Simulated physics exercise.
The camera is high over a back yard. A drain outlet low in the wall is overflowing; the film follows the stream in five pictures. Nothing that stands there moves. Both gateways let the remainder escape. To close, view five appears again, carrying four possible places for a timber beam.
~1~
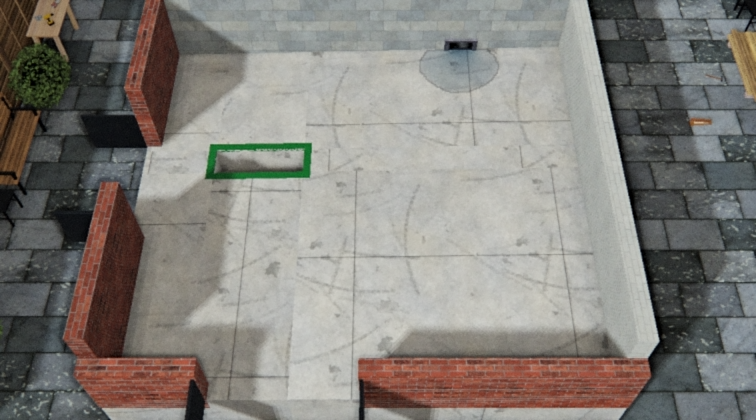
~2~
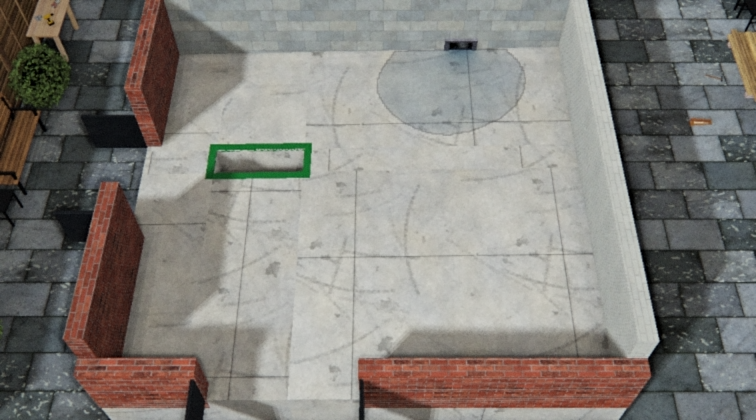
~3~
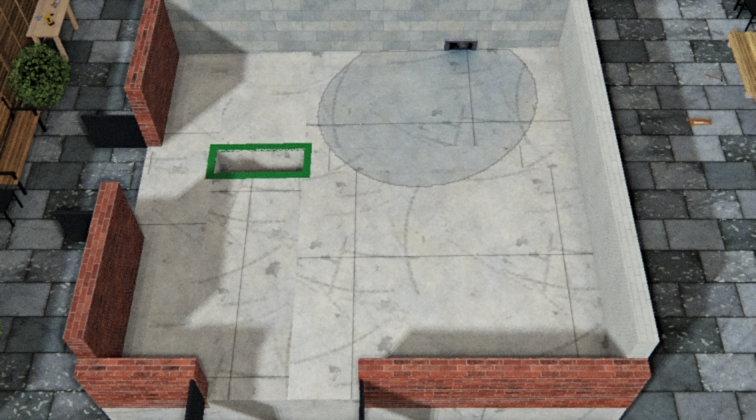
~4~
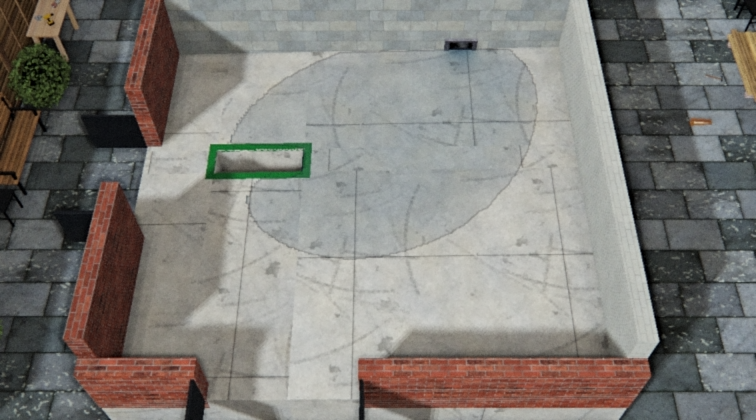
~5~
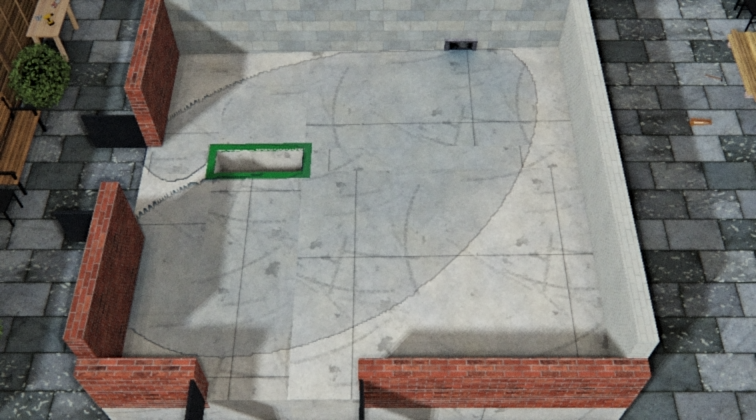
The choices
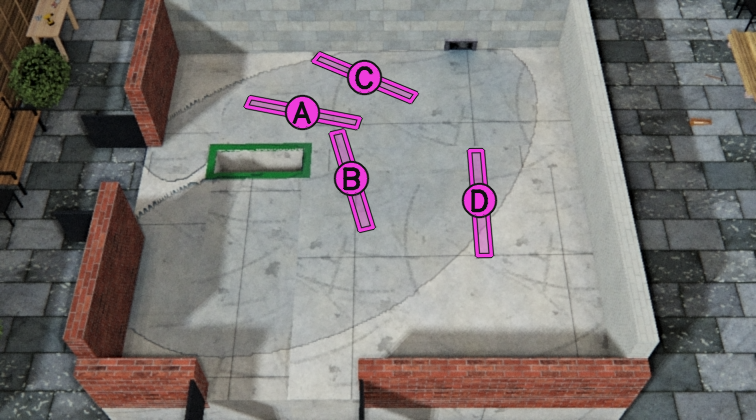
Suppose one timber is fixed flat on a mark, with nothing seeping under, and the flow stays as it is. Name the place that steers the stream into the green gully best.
Go for D.
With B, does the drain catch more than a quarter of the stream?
No.
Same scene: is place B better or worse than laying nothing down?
Worse.
In magenta, A from (248, 102) to (358, 122); B from (337, 132) to (366, 228); C from (316, 57) to (413, 97); D from (484, 255) to (475, 150).
With A, about 15 % of the stream goes into the green gully, about 85 % out by the gates.
With B, about 16 % of the stream goes into the green gully, about 82 % out by the gates.
With C, about 14 % of the stream goes into the green gully, about 85 % out by the gates.
With D, about 31 % of the stream goes into the green gully, about 68 % out by the gates.
